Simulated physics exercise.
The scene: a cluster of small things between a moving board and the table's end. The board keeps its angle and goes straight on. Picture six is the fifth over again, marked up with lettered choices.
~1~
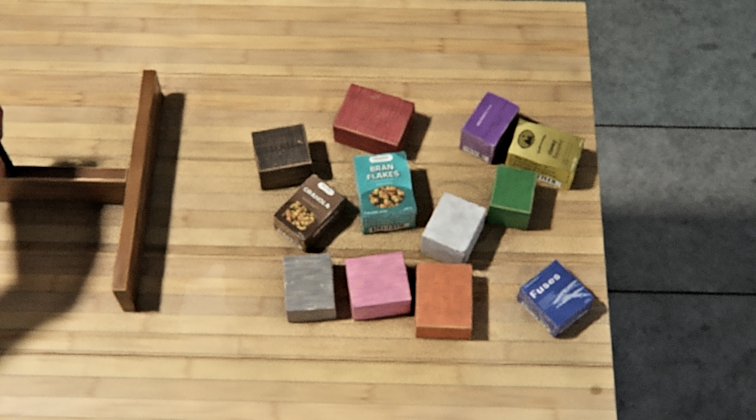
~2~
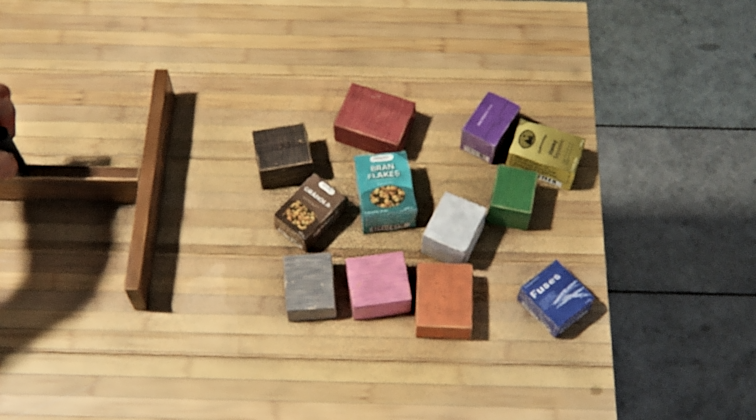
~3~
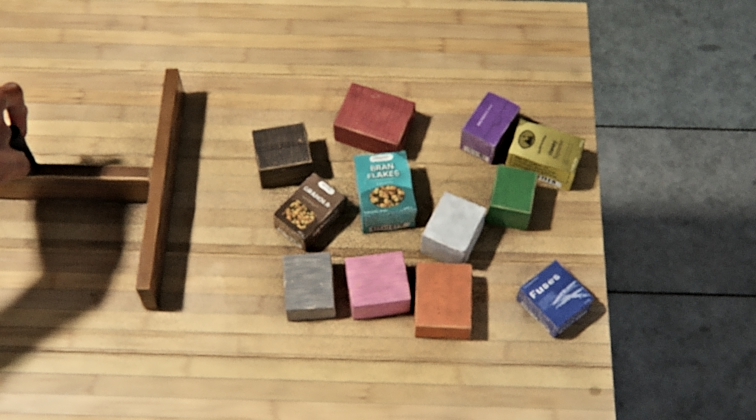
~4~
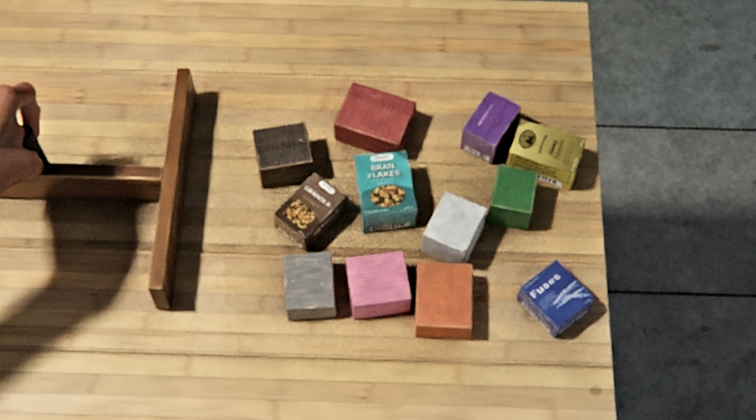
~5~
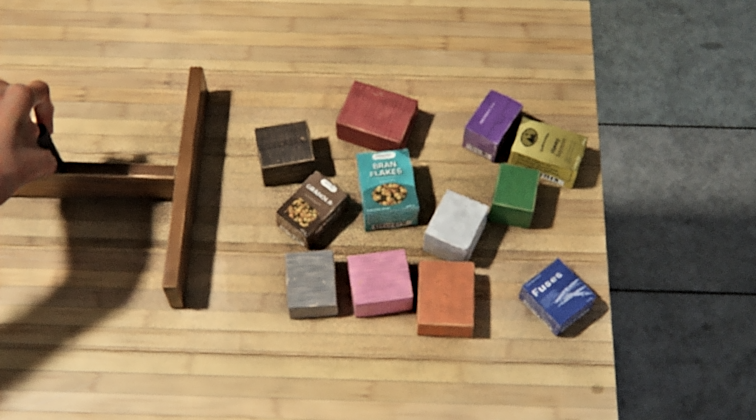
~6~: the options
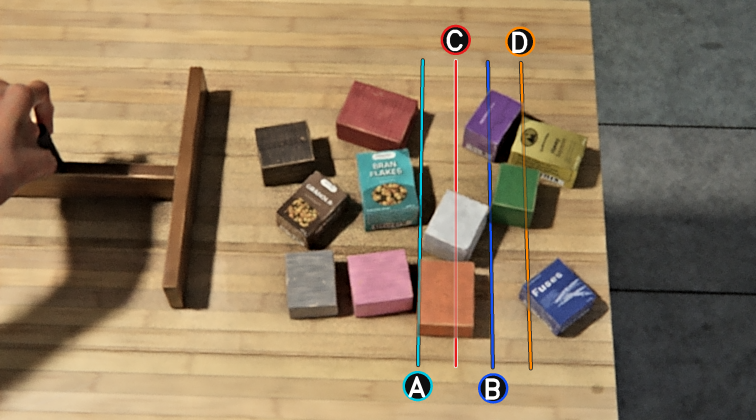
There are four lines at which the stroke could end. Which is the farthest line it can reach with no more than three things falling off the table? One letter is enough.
No fourth one falls up to C.
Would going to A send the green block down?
By then, no.
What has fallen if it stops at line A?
It is the blue box.
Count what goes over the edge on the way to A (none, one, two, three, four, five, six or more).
By then, one.
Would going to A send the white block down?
No.
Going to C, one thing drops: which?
It is the blue box.
On the marked copy, A at (421, 202); B at (490, 204); C at (456, 203); D at (526, 205).
With C. Early on, board (281, 174); black block (319, 155); brown packet (326, 212).
Further on, board (380, 177); blue box (587, 301); green block (533, 192).
At the end, board (452, 179); blue box over the edge; yellow packet (601, 148); one fallen.
As for the rest, A is within the limit but short; B drops five; D drops seven.
